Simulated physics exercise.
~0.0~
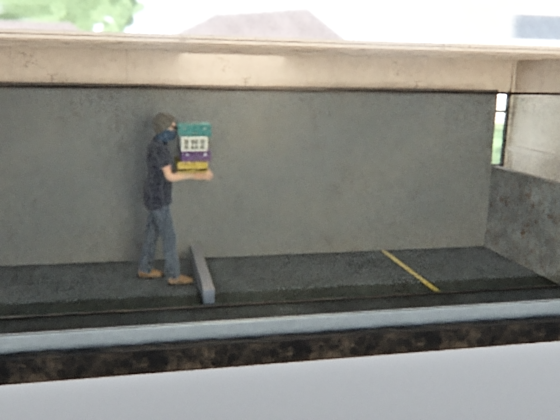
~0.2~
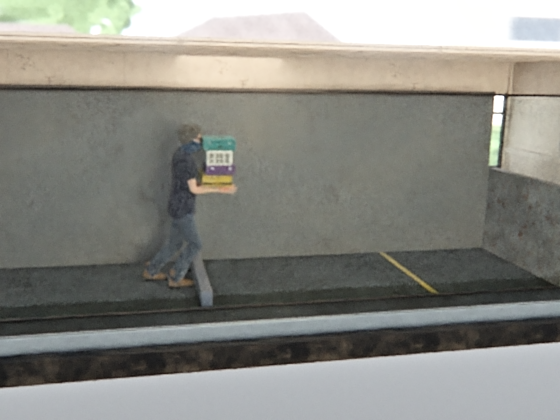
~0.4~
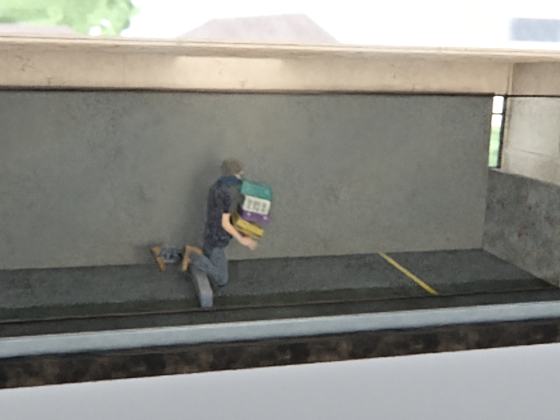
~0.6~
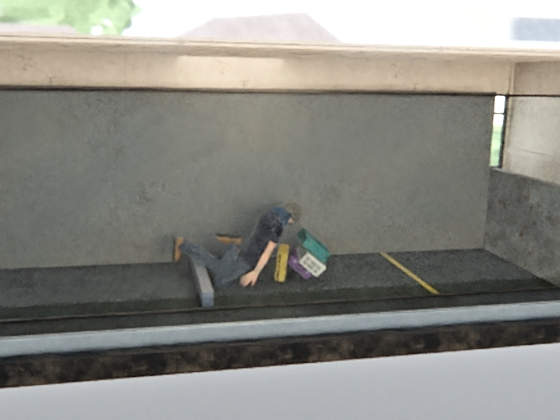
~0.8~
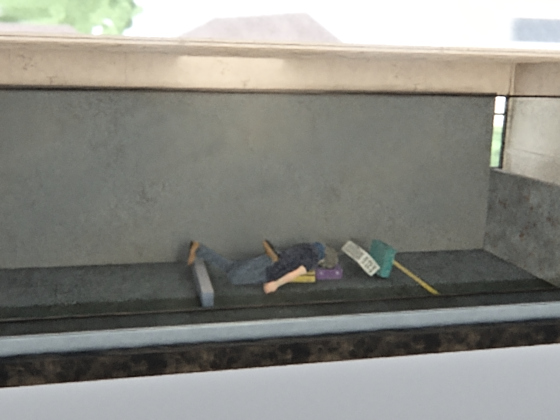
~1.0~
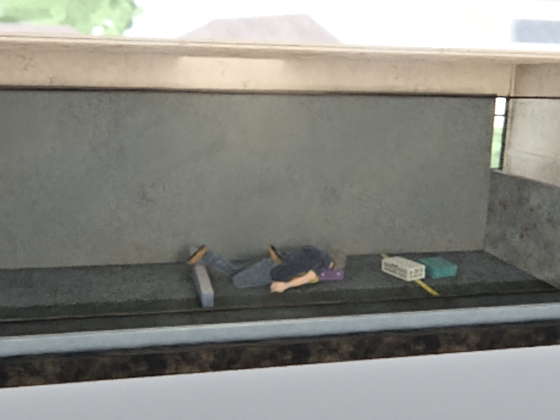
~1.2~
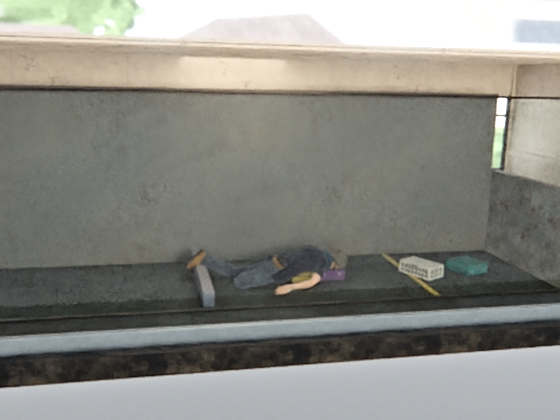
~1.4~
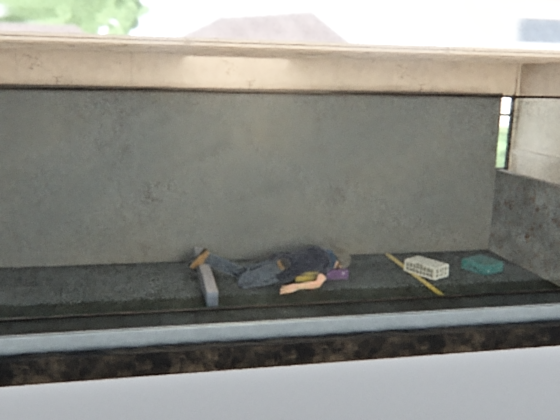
A man carrying a stack of boxes walked right, tripped over a low rail and fell flat on his front. The boxes spilled ahead of him, the teal and white ones ending past the yellow line, the purple and yellow ones staying by him.
